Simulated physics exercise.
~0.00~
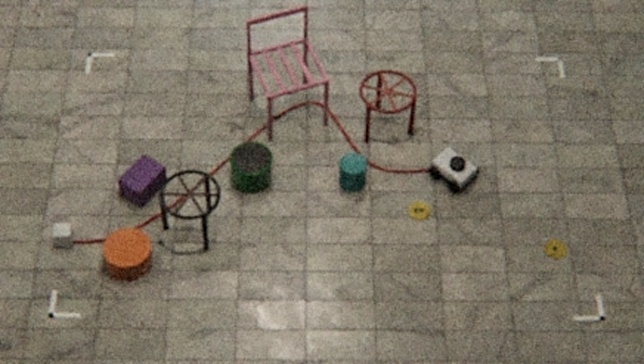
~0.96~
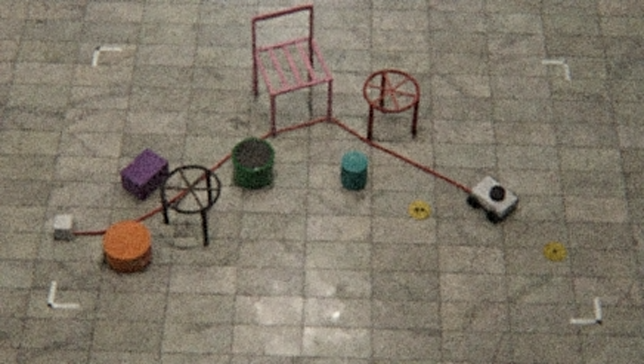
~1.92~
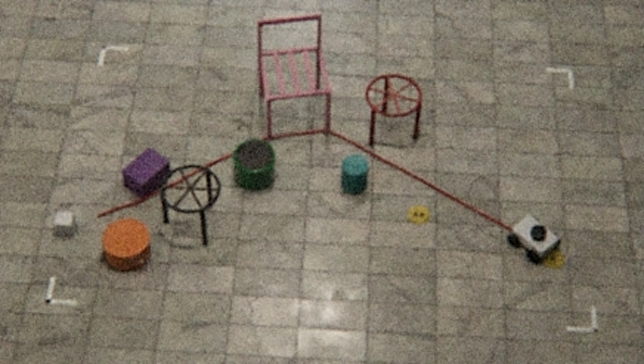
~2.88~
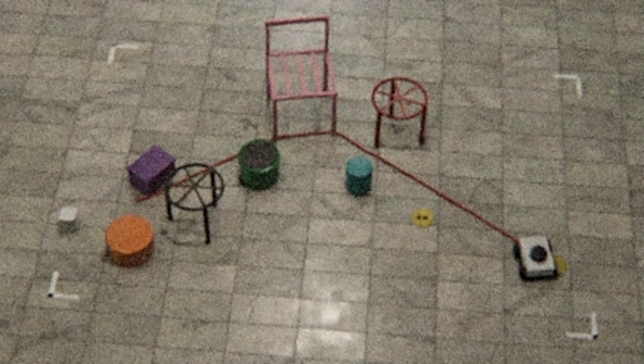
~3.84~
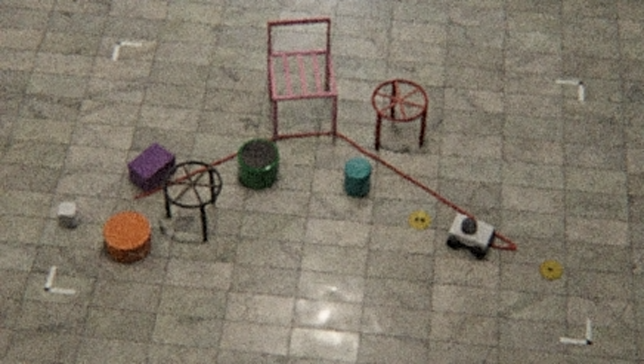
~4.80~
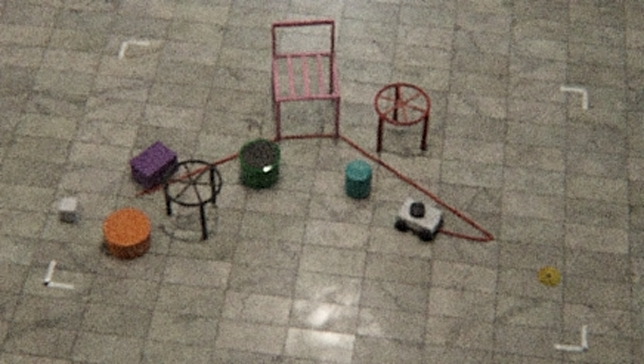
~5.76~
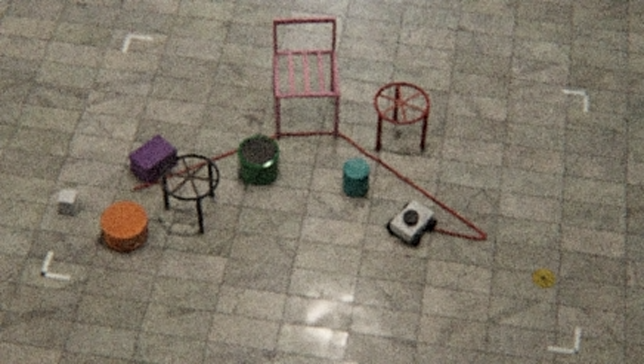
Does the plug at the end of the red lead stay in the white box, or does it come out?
The plug comes out of the white box as the cart pulls the lead tight, and the loose end finishes near the purple crate.
